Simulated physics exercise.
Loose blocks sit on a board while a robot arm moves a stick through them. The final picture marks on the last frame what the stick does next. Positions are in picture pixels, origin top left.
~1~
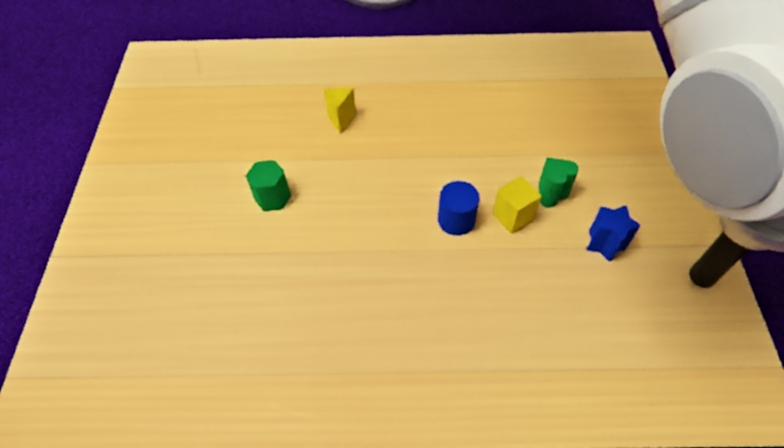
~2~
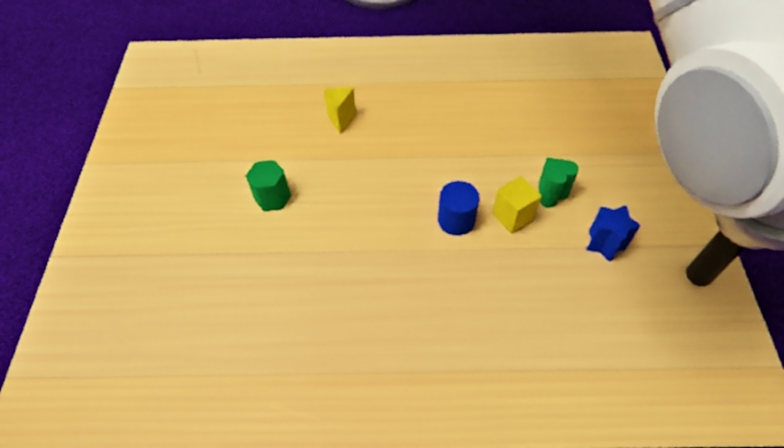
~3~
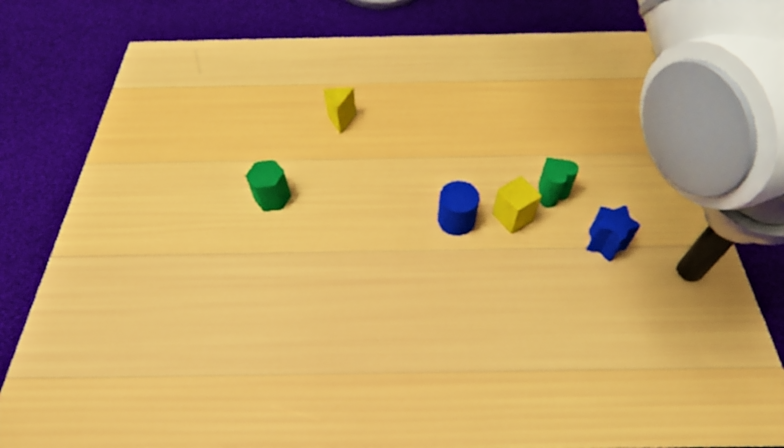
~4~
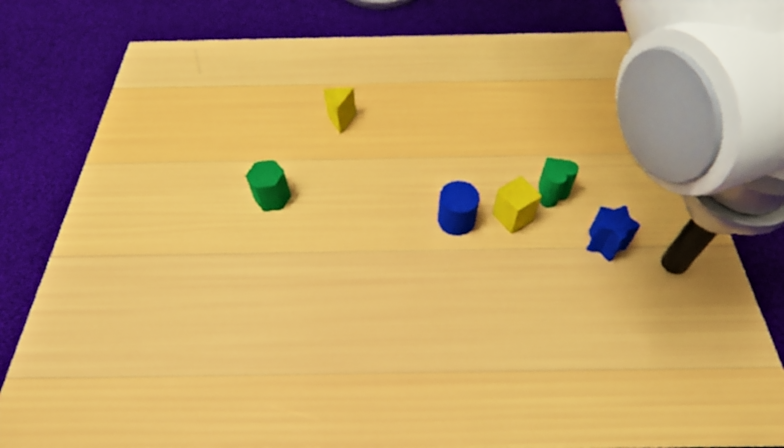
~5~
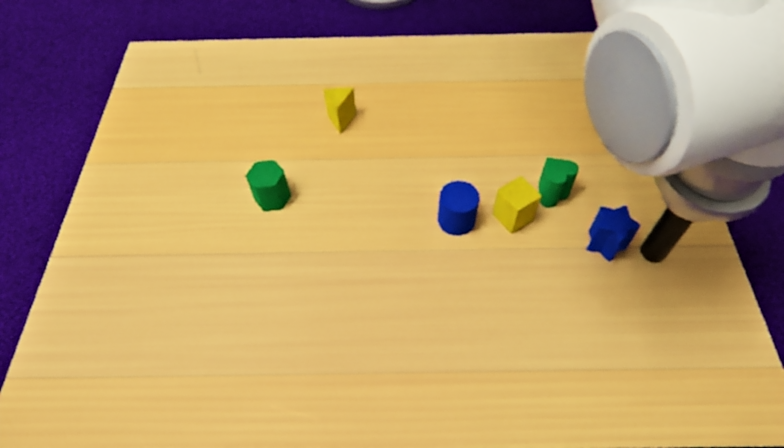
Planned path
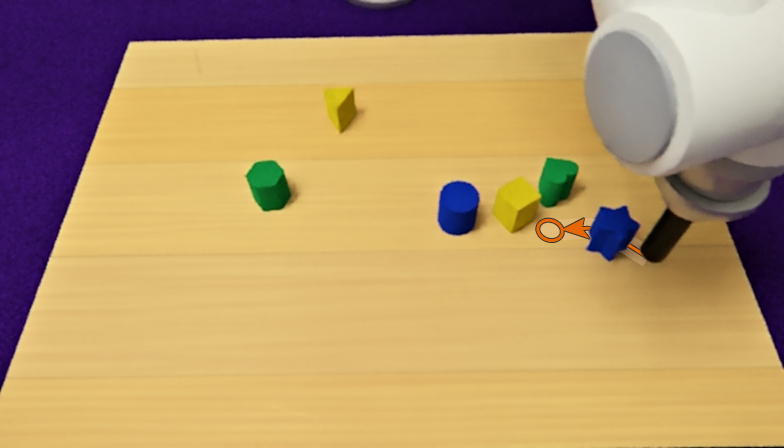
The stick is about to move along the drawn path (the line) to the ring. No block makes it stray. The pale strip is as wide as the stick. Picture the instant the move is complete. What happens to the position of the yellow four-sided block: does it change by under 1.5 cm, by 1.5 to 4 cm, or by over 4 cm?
Shift: Under 1.5 cm.
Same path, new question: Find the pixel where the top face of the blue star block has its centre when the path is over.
At (541, 222).
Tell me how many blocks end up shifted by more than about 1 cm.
I'd put the number at one.
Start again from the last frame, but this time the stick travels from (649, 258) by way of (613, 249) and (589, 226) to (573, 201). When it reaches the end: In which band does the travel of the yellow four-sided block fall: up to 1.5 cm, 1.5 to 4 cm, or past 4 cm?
Once the path is done, the yellow four-sided block lies within 1.5 cm of its present place.
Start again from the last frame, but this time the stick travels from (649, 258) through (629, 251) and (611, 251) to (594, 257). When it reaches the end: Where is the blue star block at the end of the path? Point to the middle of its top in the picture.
Close to (579, 213).
Path on the board, from (649, 258) over (617, 238) and (584, 228) to (550, 230).
The first path, step by step. One third of the way, stick at (621, 232); blue star block at (597, 214), turned 25° anticlockwise.
Two thirds of the way, stick at (587, 223); blue star block at (572, 214), turned 75° anticlockwise.
At the end, stick at (552, 224); yellow four-sided block in place; blue star block at (541, 222), turned 95° anticlockwise.
